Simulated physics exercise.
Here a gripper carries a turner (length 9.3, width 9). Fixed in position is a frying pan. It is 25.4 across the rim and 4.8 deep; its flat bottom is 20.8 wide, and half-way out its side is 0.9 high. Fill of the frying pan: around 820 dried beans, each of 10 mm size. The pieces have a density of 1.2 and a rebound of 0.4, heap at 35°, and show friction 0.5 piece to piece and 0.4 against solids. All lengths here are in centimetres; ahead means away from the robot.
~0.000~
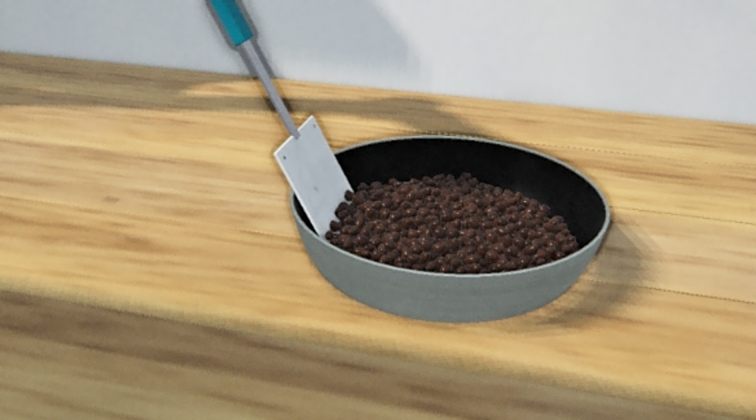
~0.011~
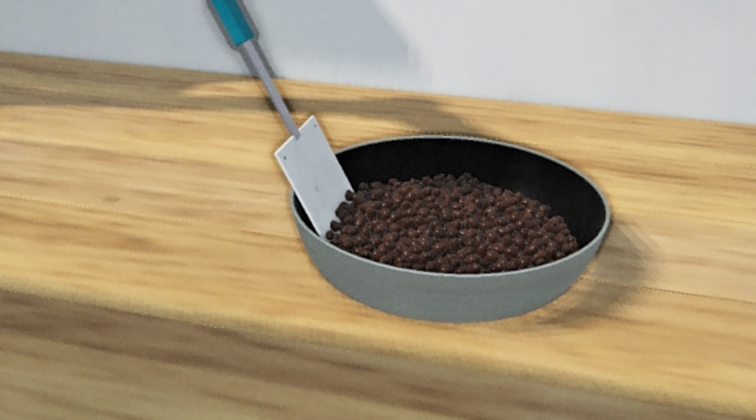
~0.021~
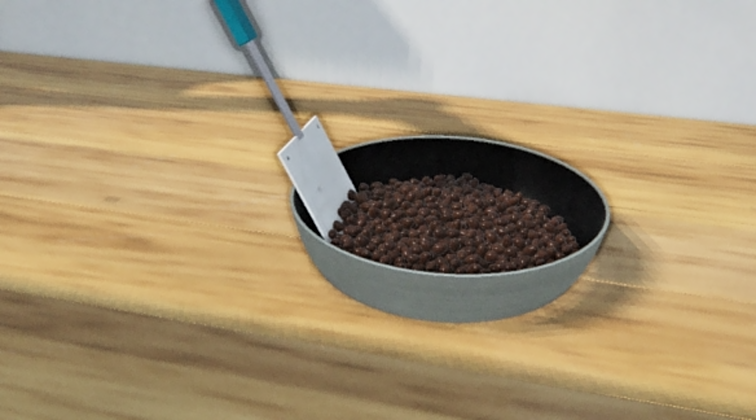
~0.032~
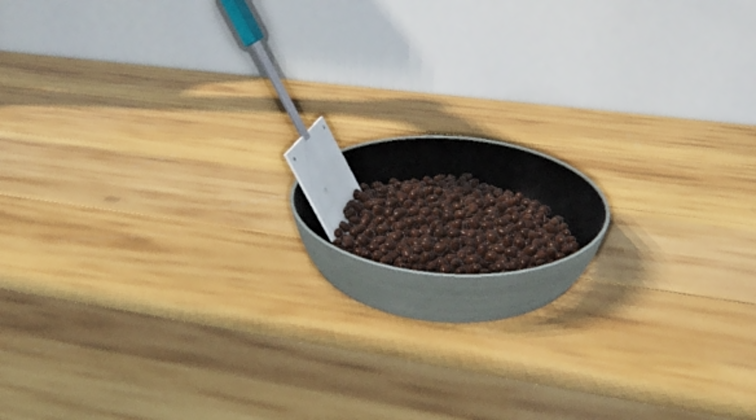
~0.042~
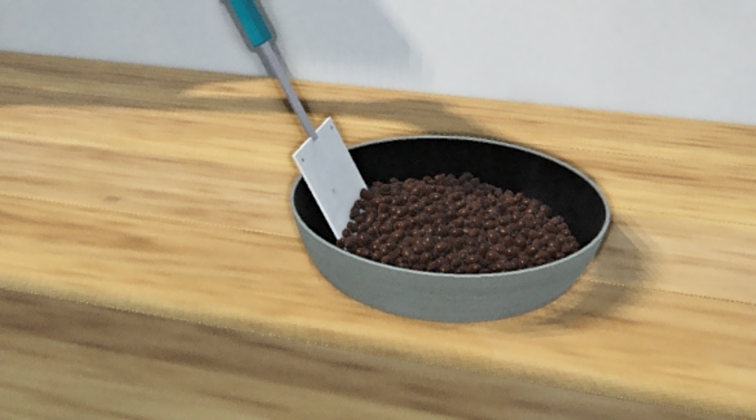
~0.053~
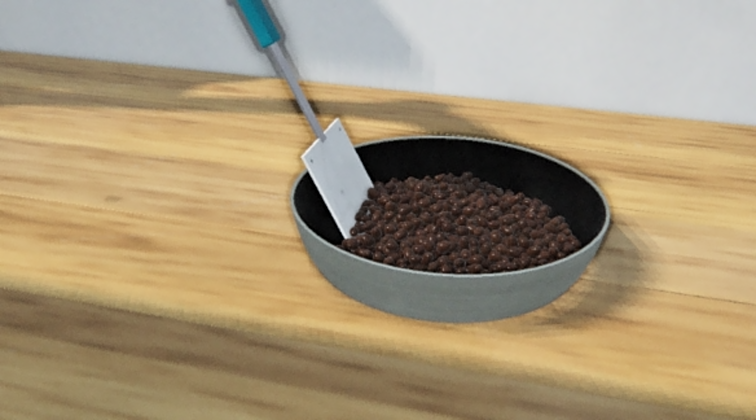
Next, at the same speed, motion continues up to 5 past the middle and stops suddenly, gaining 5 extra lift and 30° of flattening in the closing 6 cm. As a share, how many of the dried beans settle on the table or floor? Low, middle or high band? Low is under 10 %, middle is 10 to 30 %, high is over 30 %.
Low band.
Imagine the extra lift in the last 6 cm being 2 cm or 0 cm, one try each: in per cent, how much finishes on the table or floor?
You'd get some 0 per cent with the first setting and some 0 per cent with the second.
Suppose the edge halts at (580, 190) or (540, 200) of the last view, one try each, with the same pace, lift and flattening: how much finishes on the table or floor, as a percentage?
Some 20 and 10 per cent.
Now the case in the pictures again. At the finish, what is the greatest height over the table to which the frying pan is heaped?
Near 6.0 centimetres high.
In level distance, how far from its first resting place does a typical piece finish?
Level distance of roughly 3 cm.
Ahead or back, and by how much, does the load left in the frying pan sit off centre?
It rests close to 4.5 centimetres ahead of centre.
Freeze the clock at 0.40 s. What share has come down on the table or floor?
Around 0 %.
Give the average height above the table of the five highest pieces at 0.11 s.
Height: Some 5 cm.
By 0.11 s, sloping 62°, highest piece 5 above the table; 821 in the frying pan.
By 0.17 s, sloping 49°, highest piece 6 above the table; 821 in the frying pan.
By 0.40 s, sloping 32°, highest piece 6 above the table; 806 in the frying pan, 11 on the table or floor, 4 on the blade or in flight.
By 1.45 s, sloping 32°, highest piece 6 above the table; 806 in the frying pan, 15 on the table or floor.
Final count, 806 in the frying pan, 15 on the table or floor. That is 2 % on the table or floor.
